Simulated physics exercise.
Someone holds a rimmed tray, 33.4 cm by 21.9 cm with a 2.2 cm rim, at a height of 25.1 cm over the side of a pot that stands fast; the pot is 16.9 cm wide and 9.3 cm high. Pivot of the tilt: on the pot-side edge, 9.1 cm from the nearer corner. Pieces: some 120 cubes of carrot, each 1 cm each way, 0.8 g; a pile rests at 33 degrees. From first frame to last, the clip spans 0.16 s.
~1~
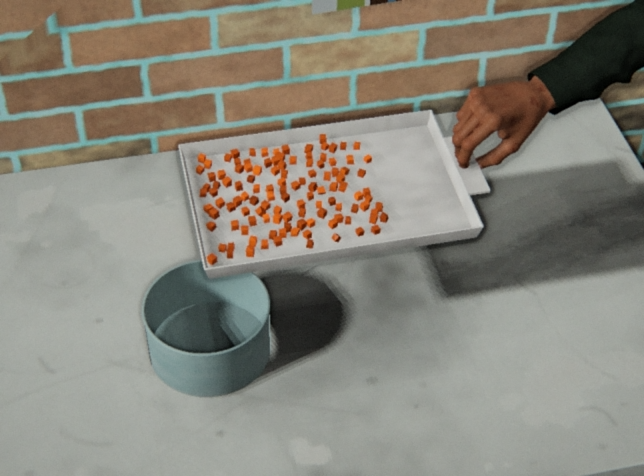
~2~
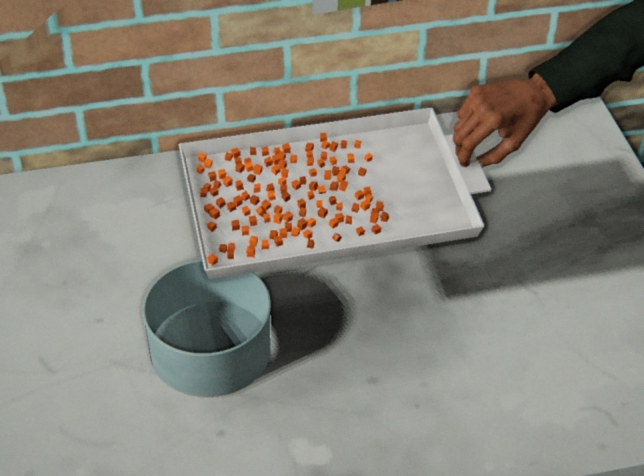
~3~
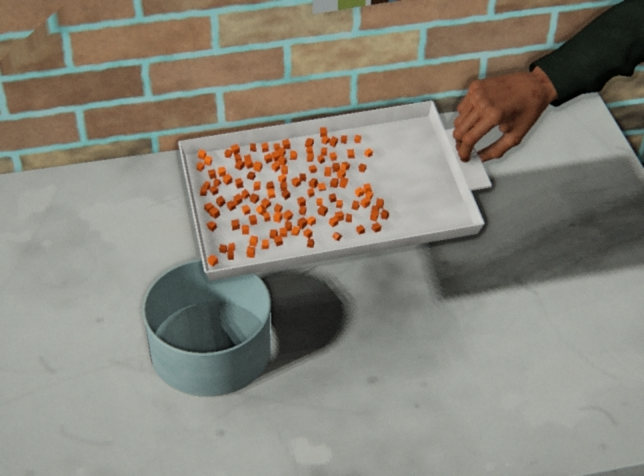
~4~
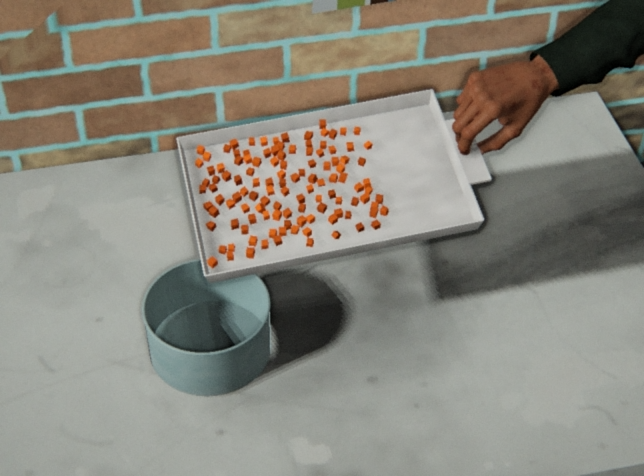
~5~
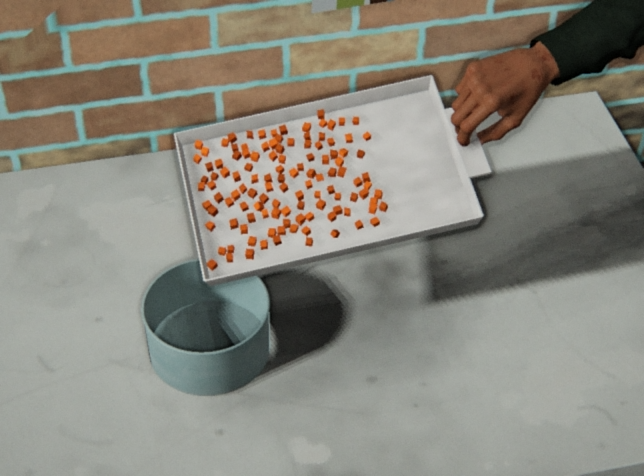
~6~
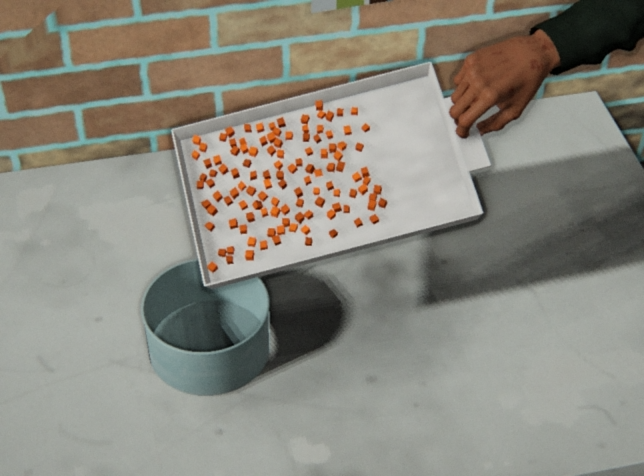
We see a hand gripping a white rimmed tray scattered with small orange cubes above a blue-green pot on a grey surface; the hand gradually tilts the tray, its far side rising slightly while the cubes stay spread across it.
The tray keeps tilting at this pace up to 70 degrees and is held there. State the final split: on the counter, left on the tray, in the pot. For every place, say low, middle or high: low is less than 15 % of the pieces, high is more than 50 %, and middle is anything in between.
Here is the split: Counter: High; tray: Middle; pot: Low.
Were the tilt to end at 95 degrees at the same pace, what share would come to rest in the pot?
The pot would get around 20 per cent.
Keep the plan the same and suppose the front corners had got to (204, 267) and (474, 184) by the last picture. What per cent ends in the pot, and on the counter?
You'd end with pot at 5 and counter at 50.
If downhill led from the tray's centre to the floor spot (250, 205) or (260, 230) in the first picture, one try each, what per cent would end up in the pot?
5 and 10 %.
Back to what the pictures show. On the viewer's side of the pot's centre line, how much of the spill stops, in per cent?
I'd put it at around 100 per cent.
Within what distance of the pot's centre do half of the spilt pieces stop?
Distance: Some 20 cm.
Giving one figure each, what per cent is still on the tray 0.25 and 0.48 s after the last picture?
Earlier moment 100, later moment 50.
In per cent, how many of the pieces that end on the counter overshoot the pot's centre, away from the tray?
That works out to about 70 percent.
Then, 0.15 s after the last picture, tilt 47 degrees; the tray holds 100 %, the pot 0 %.
Then, 0.25 s after the last picture, tilt 65 degrees; the tray holds 100 %, the pot 0 %.
Then, 0.48 s after the last picture, tilt 70 degrees; the tray holds 50 %, the pot 0 %.
In the end, counter 70 %, tray 30 %, pot 0 %.
